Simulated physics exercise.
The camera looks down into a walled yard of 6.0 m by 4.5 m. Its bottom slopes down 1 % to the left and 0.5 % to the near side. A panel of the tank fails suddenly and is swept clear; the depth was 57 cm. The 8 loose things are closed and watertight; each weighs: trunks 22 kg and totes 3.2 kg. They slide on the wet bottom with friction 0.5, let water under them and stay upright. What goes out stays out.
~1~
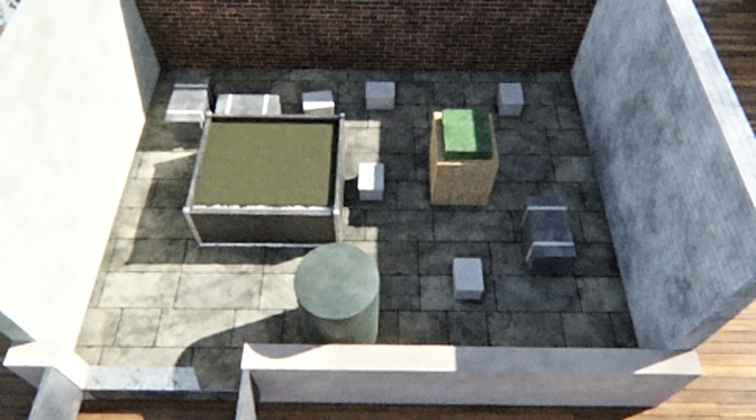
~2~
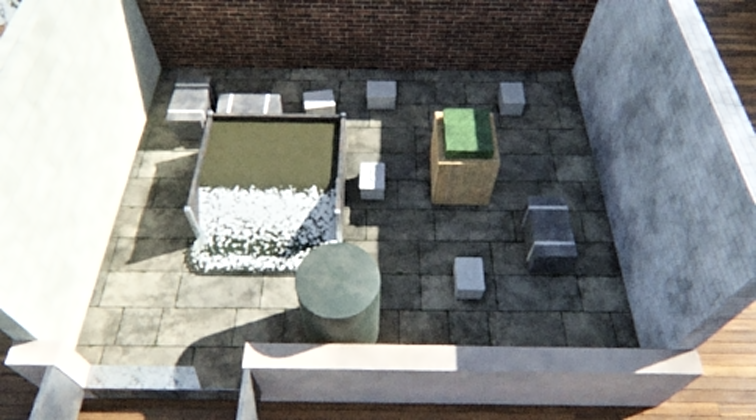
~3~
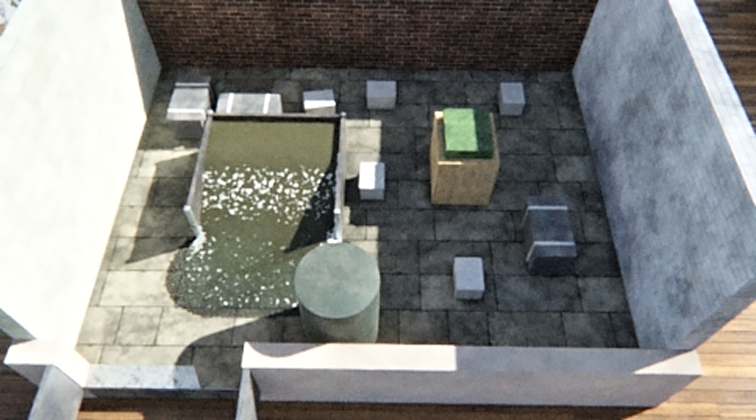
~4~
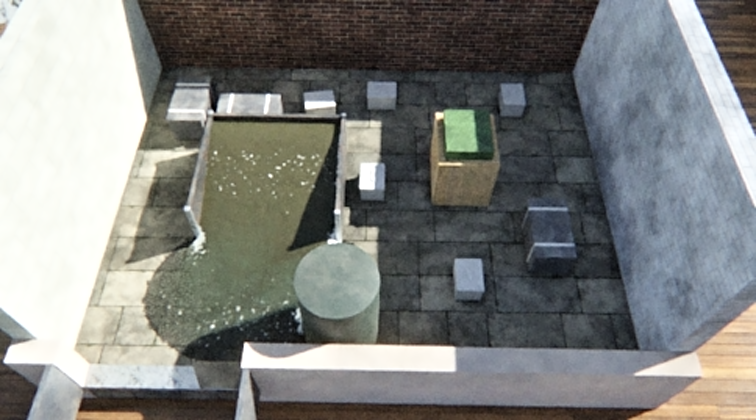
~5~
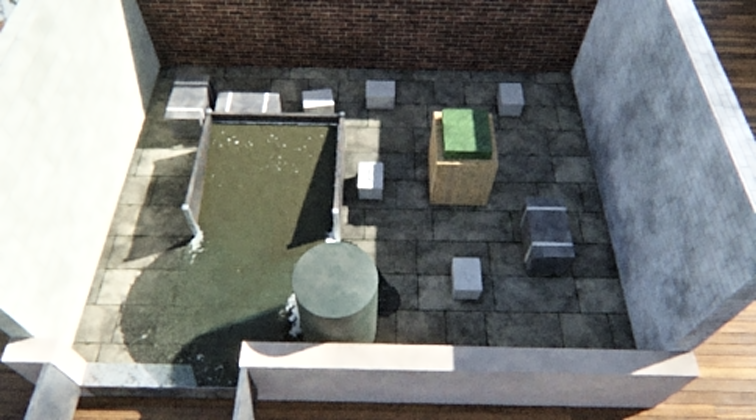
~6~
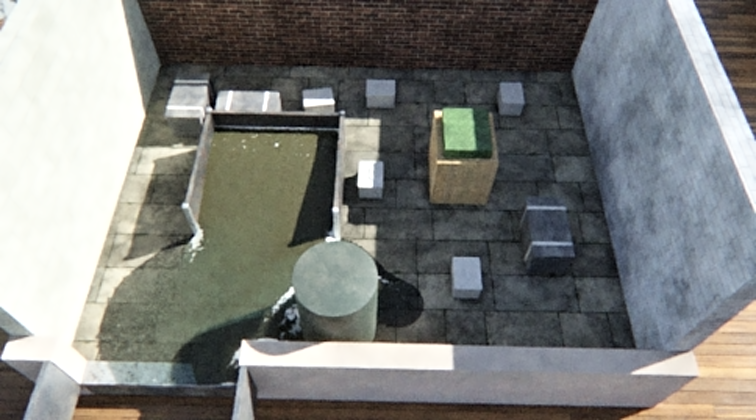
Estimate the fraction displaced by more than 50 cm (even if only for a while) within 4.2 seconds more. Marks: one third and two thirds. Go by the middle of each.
That comes to less than a third.
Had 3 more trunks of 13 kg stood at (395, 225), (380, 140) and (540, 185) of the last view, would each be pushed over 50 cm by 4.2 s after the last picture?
In that order: Short of it, less, less.
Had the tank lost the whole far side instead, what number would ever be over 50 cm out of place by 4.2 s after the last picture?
In that case 5 of them.
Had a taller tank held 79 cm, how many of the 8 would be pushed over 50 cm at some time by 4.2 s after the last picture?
Then 1.
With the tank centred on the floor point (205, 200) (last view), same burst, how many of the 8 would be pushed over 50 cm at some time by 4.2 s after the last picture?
In that case 0 of them.
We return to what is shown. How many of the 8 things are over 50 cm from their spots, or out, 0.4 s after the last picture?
I count 0.
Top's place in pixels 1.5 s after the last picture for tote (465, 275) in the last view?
Around (508, 275).
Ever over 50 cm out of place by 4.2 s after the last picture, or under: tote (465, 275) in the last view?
Answer: Past it.
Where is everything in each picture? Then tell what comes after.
In the first picture, a trunk at (188, 99), on the bottom; a trunk at (247, 107), on the bottom; 2.2 m2 under water; 0 of 8 have shifted.
In the second picture, a trunk at (189, 98), on the bottom; a trunk at (248, 107) rests on the ground; 3.0 m2 under water; 0 of 8 have shifted.
In the third picture, a trunk at (189, 97), on the bottom; a trunk at (248, 106) rests on the ground; water covers 4.1 m2; 0 of 8 have shifted.
In the fourth picture, a trunk at (190, 98) rests on the ground; a trunk at (249, 107) rests on the ground; water covers 5.1 m2; 0 of 8 have shifted.
In the fifth picture, a trunk at (188, 96), on the bottom; a trunk at (247, 105), on the bottom; 6.0 m2 under water; 0 of 8 have shifted.
In the sixth picture, a trunk at (188, 94) rests on the ground; a trunk at (247, 104) rests on the ground; water covers 6.5 m2; 0 of 8 have shifted.
Then, 0.4 s after the last picture 0 of 8 are over 50 cm from their spots; 0 afloat.
Then, 1.5 s after the last picture 0 of 8 are over 50 cm from their spots; 0 afloat.
Then, 2.8 s after the last picture 1 of 8 are over 50 cm from their spots; 1 afloat.
Then, 4.2 s after the last picture 1 of 8 are over 50 cm from their spots, and 1 have been at some point; 1 afloat.
